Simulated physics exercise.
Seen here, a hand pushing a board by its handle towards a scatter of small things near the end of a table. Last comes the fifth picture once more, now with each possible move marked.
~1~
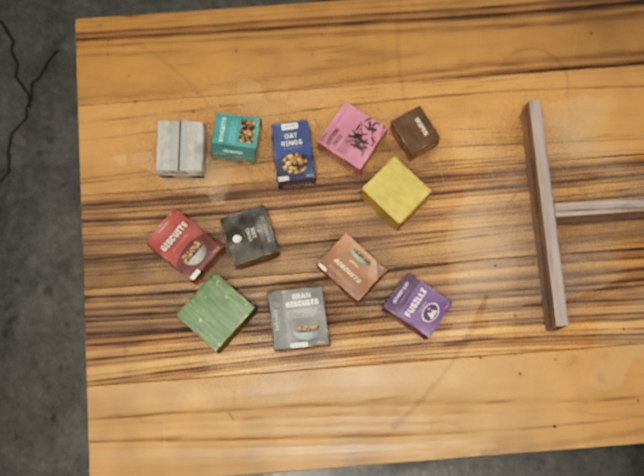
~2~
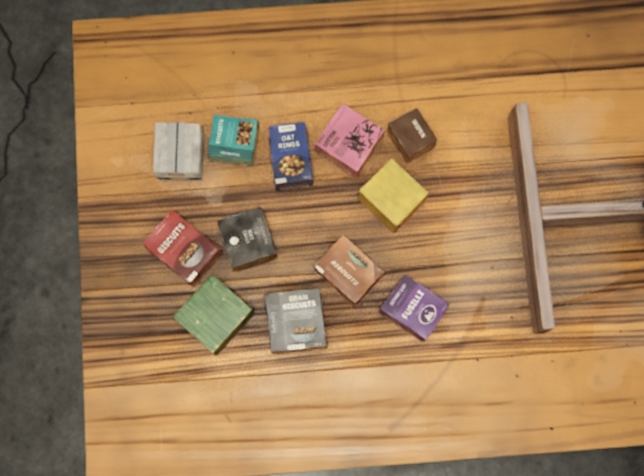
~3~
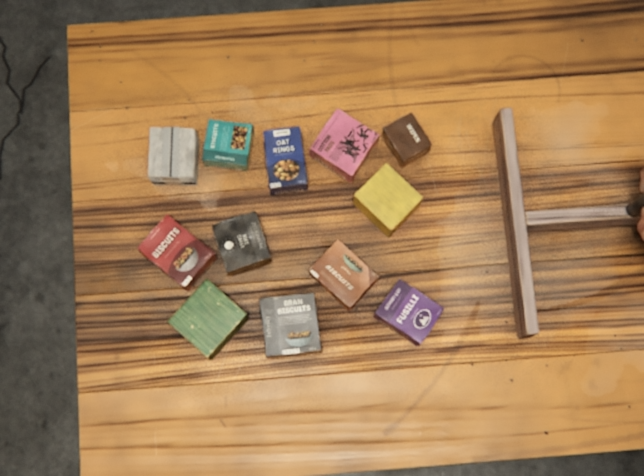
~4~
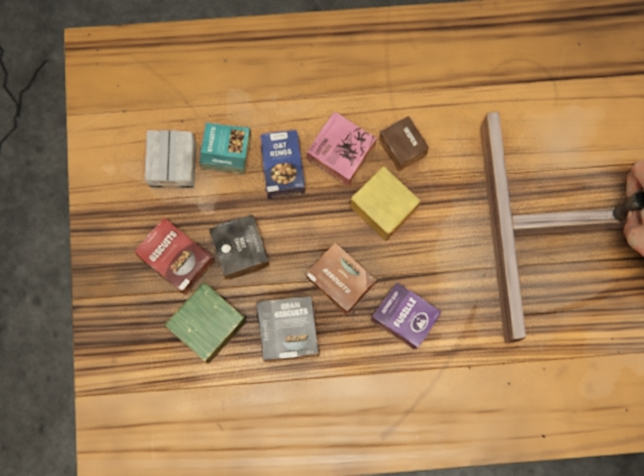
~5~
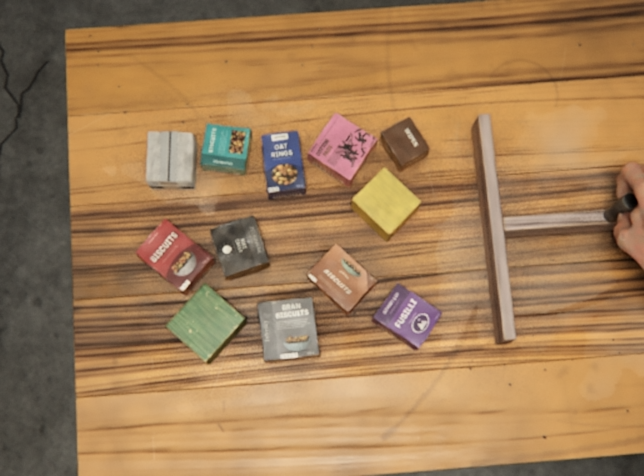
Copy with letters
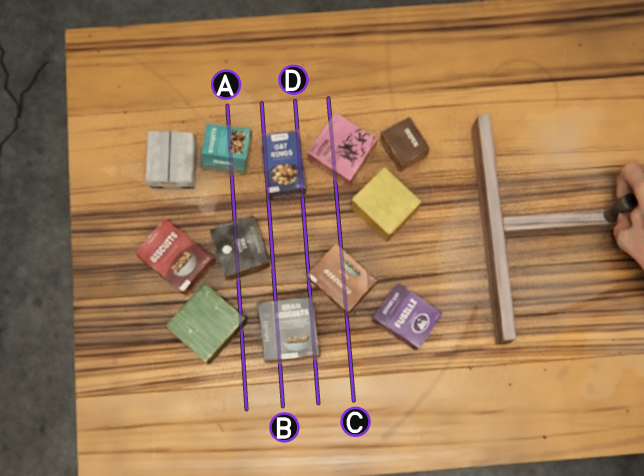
A hand slides a wooden board by its handle leftward toward scattered small coloured boxes.
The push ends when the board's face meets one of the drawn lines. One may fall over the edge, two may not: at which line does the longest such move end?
No farther than A.
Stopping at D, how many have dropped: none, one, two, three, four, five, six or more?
By then, none.
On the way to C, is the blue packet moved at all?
Yes.
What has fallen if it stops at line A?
The white box goes over.
On the marked copy, A at (237, 253); B at (272, 250); C at (341, 245); D at (306, 248).
Following A. Soon after the start, board (404, 231); purple packet (368, 324); brown box (368, 144).
Later, board (312, 238); white box (103, 174); turquoise packet (150, 161).
In the end, board (240, 243); white box over the edge; turquoise packet (81, 166); one fallen.
As for the rest, B is within the limit but short; C is within the limit but short; D is within the limit but short.
